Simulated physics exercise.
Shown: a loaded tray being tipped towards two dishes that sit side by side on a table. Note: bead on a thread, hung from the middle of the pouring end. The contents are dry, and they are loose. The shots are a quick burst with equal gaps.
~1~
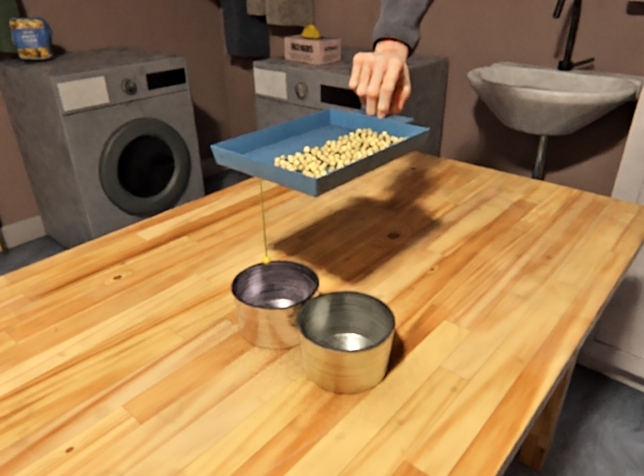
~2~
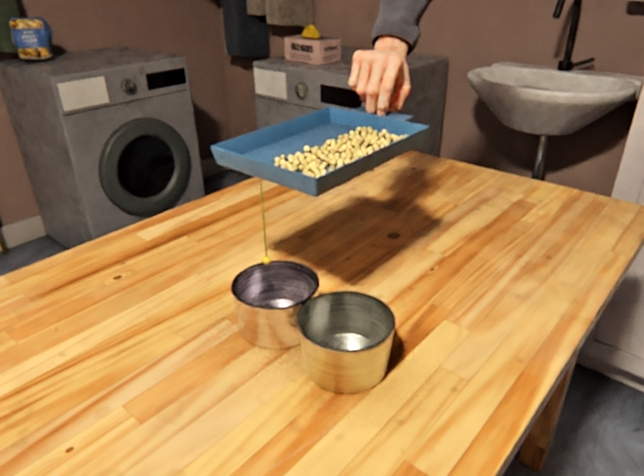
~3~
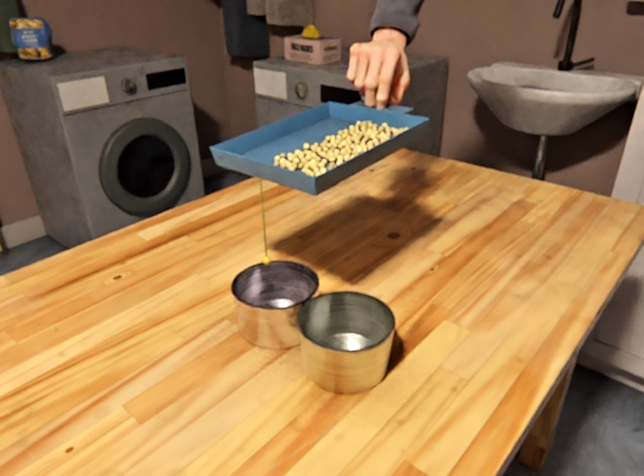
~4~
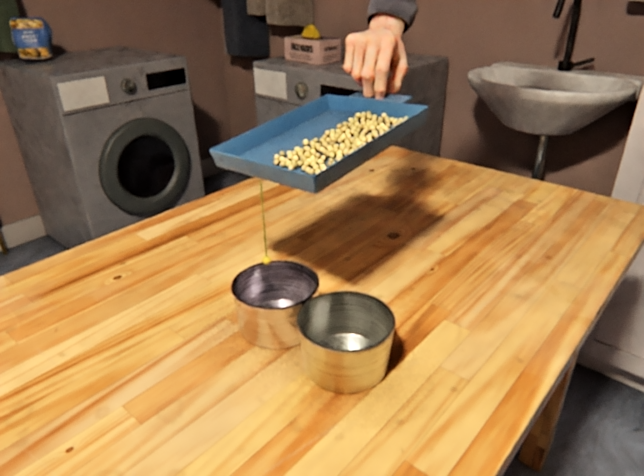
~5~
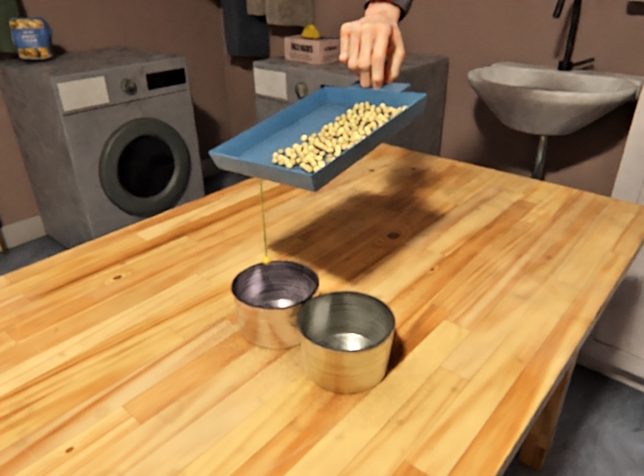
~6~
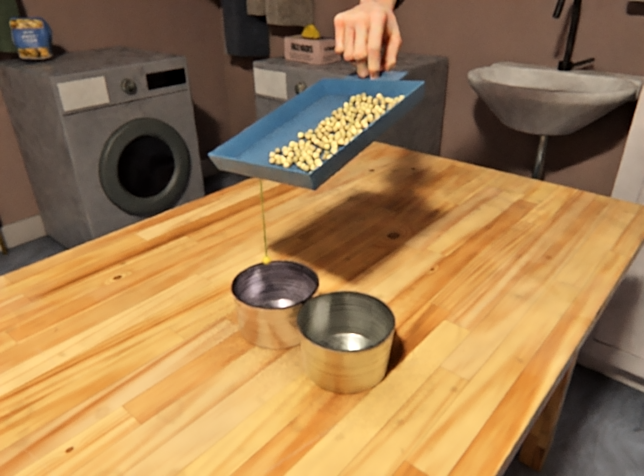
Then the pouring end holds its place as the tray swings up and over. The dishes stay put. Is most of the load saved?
The dishes are left with the minor part.
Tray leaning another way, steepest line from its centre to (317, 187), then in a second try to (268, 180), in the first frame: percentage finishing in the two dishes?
I'd say roughly 70 percent with the first slope, 30 percent with the other.
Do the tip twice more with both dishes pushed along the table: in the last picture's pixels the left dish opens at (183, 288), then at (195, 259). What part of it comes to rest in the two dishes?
20% for the first placement, 100% for the second.
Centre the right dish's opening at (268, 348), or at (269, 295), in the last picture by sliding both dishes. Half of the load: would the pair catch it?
Place 1: Lower than half; place 2: Higher than half.
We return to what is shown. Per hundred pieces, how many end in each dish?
At the end, 0 percent of the load sits in the left dish and 0 percent in the right dish.
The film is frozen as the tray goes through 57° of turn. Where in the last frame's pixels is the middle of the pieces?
The middle of the pieces lands at roughly (252, 157).
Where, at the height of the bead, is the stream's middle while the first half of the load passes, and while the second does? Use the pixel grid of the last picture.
Starting near (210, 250), moving on to near (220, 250).
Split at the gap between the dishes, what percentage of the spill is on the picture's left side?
I reckon around 100 per cent.
Soon, tray tipped steeply; nearly all on the tray; a stray few outside both; a stray few in the air.
A while on, tray tipped right over; most on the tray; a small part outside both; a small part in the air.
Towards the end, tray tipped past a quarter turn; a stray few in the left dish; nearly all outside both.
Finally, tray tipped past a quarter turn; none in the right dish; a stray few in the left dish; nearly all outside both.
